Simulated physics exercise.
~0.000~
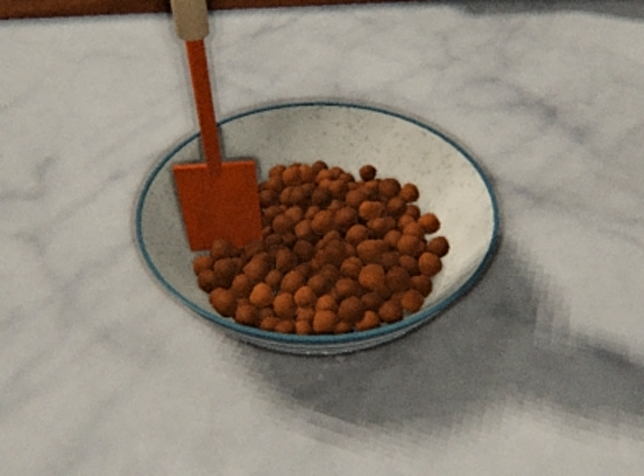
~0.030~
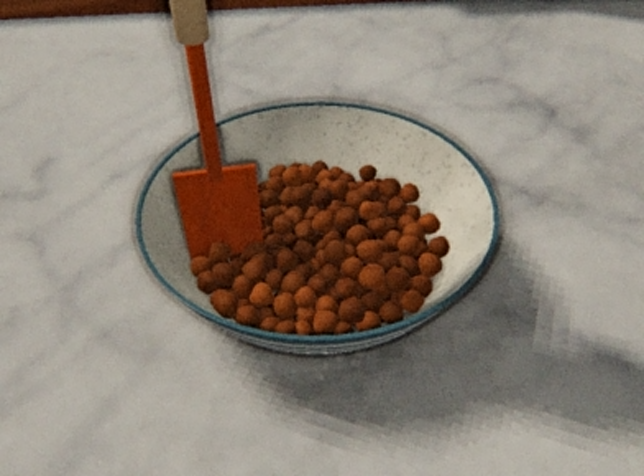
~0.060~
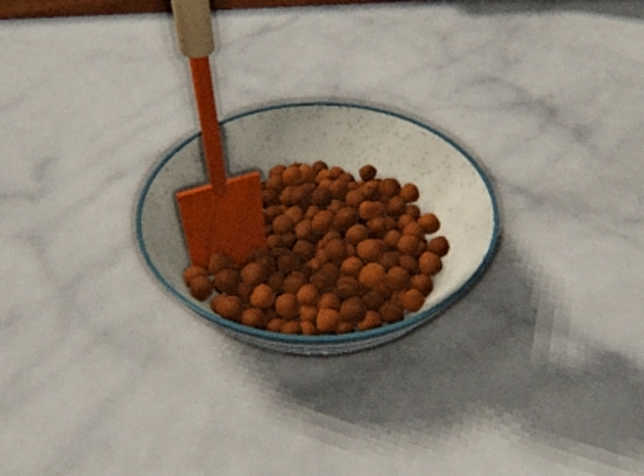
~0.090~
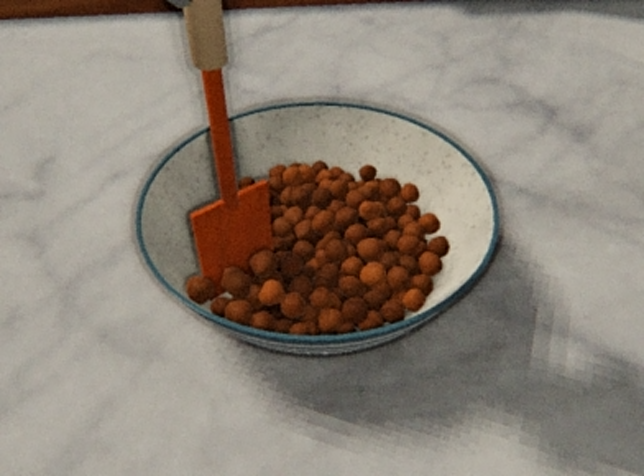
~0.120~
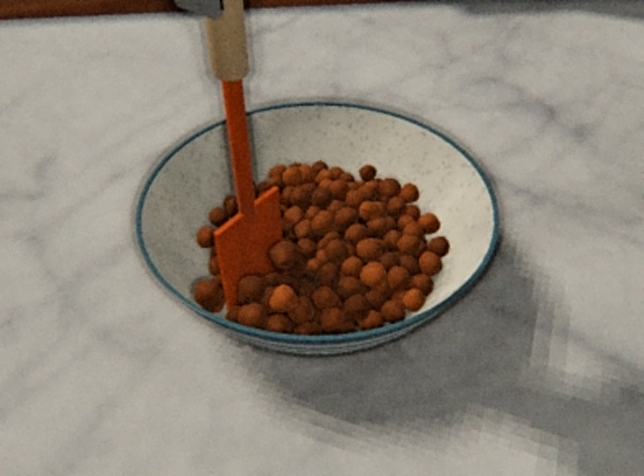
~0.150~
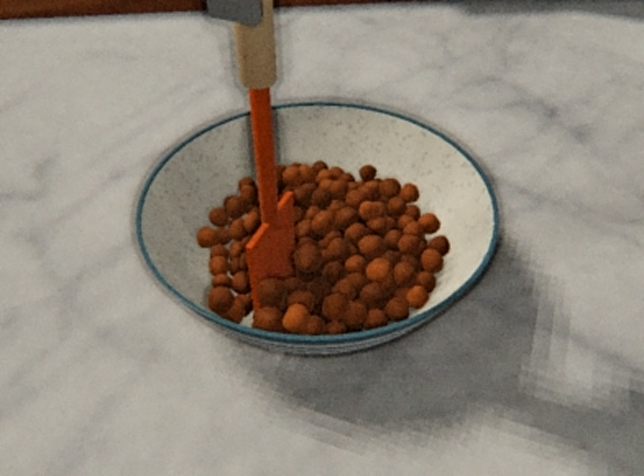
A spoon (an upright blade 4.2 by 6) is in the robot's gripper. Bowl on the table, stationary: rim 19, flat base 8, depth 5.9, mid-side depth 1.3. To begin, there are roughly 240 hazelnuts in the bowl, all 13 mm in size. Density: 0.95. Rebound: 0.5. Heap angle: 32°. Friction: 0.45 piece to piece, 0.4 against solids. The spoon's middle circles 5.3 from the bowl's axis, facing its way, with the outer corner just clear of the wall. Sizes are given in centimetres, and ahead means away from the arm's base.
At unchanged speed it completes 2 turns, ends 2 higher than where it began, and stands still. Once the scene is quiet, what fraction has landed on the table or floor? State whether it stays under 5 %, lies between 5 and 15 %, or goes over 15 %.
It lies between 5 and 15 %.
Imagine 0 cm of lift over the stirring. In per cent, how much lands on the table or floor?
About 25 per cent.
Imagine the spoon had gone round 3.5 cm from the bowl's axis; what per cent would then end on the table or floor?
Then about 5 per cent.
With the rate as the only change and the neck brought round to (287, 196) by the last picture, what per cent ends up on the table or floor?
About 10 per cent.
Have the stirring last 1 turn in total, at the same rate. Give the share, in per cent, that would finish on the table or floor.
5 %.
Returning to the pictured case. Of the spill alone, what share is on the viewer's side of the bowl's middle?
About 20 per cent.
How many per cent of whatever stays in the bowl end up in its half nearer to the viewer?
Roughly 50 percent of it.
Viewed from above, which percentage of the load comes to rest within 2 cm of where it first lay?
Something close to 40 percent, I'd say.
After 0.71 s, 321° round, highest piece 7 above the table; 228 in the bowl, 12 on the table or floor.
After 1.26 s, 221° round, highest piece 7 above the table; 223 in the bowl, 17 on the table or floor.
After 1.74 s, 0° round, highest piece 5 above the table; 223 in the bowl, 17 on the table or floor.
After 2.44 s, 0° round, highest piece 5 above the table; 223 in the bowl, 17 on the table or floor.
In the end, 223 in the bowl, 17 on the table or floor. That is 7 % on the table or floor.
